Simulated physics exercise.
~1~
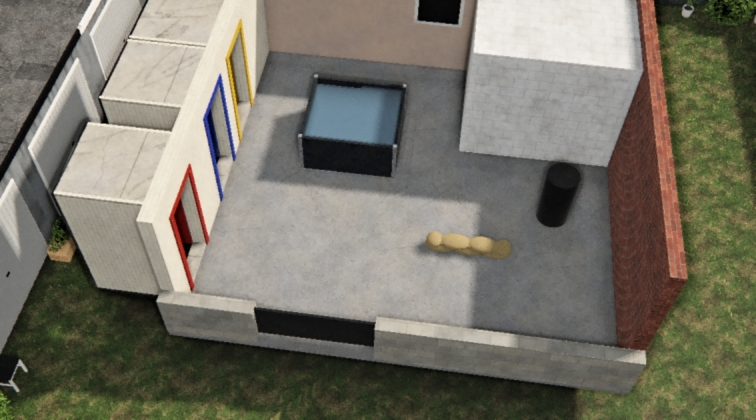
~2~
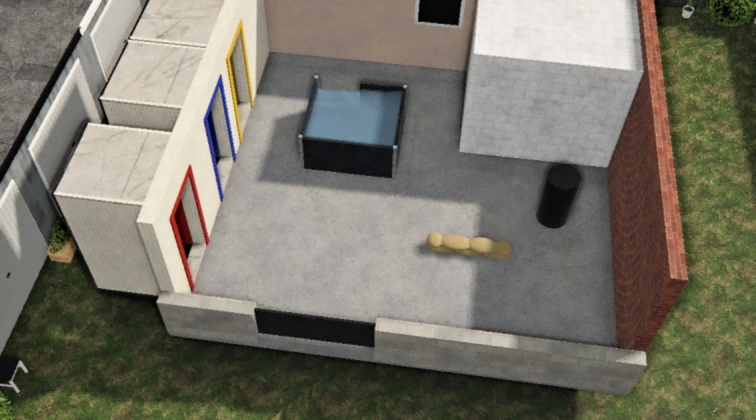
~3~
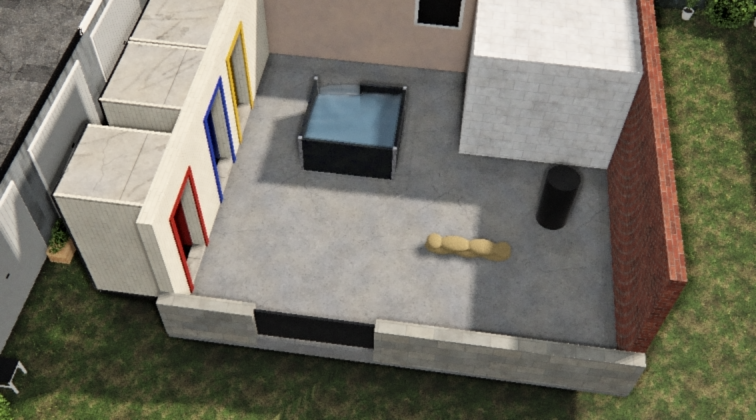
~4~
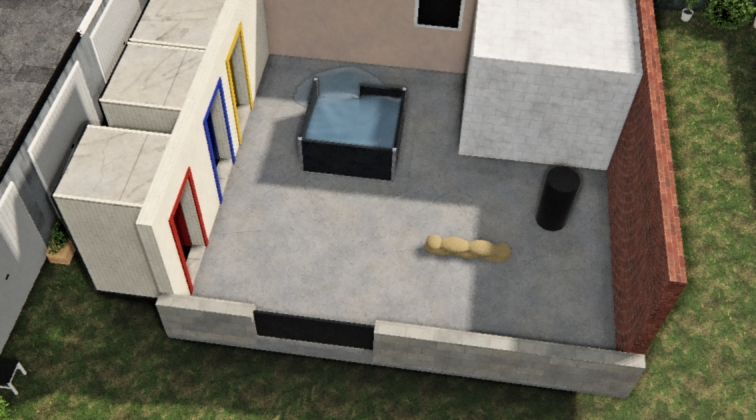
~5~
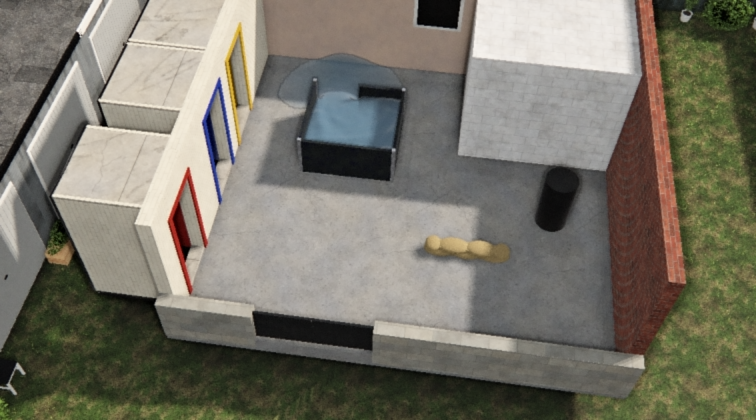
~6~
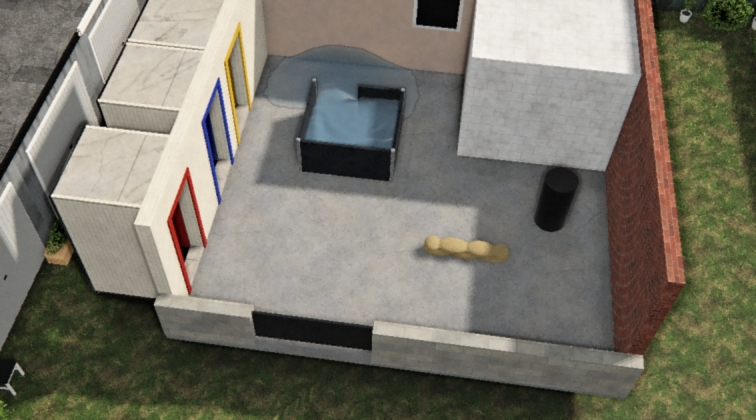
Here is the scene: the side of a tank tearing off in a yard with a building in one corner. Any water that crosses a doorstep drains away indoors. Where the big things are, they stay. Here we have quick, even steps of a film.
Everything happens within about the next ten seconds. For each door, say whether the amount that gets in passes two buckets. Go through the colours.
Blue door: No, red door: Yes, yellow door: No.
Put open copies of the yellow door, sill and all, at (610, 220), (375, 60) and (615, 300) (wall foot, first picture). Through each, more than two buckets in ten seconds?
Door by door, it goes misses the line, clears the line, misses the line.
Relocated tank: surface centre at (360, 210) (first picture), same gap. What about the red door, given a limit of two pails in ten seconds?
I'd say the red door comes up short.
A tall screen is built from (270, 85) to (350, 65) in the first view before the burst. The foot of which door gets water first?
I'd name the yellow one.
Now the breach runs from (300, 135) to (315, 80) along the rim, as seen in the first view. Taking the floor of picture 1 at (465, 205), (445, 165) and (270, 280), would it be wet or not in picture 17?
Taking each in turn, they come out kept dry, kept dry, watered.
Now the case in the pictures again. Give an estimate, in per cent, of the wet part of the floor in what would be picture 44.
I'd say 65 per cent.
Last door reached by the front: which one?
It's the red one.
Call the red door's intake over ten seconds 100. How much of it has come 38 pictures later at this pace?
It would be roughly 5 percent of the ten-second total.
A moment on, water covers 10 % of the floor; the blue door not reached, the red door not reached, the yellow door not reached.
Next, water covers 20 % of the floor; the blue door not reached, the red door not reached, the yellow door wet at the sill, nothing in.
Then, water covers 50 % of the floor; the blue door wet at the sill, nothing in, the red door wet at the sill, nothing in, the yellow door wet at the sill, nothing in.
Later, water covers 65 % of the floor; the blue door wet at the sill, nothing in, the red door under two buckets in, the yellow door wet at the sill, nothing in.
In the end, water covers 95 % of the floor; the blue door wet at the sill, nothing in, the red door over two buckets in, the yellow door wet at the sill, nothing in.
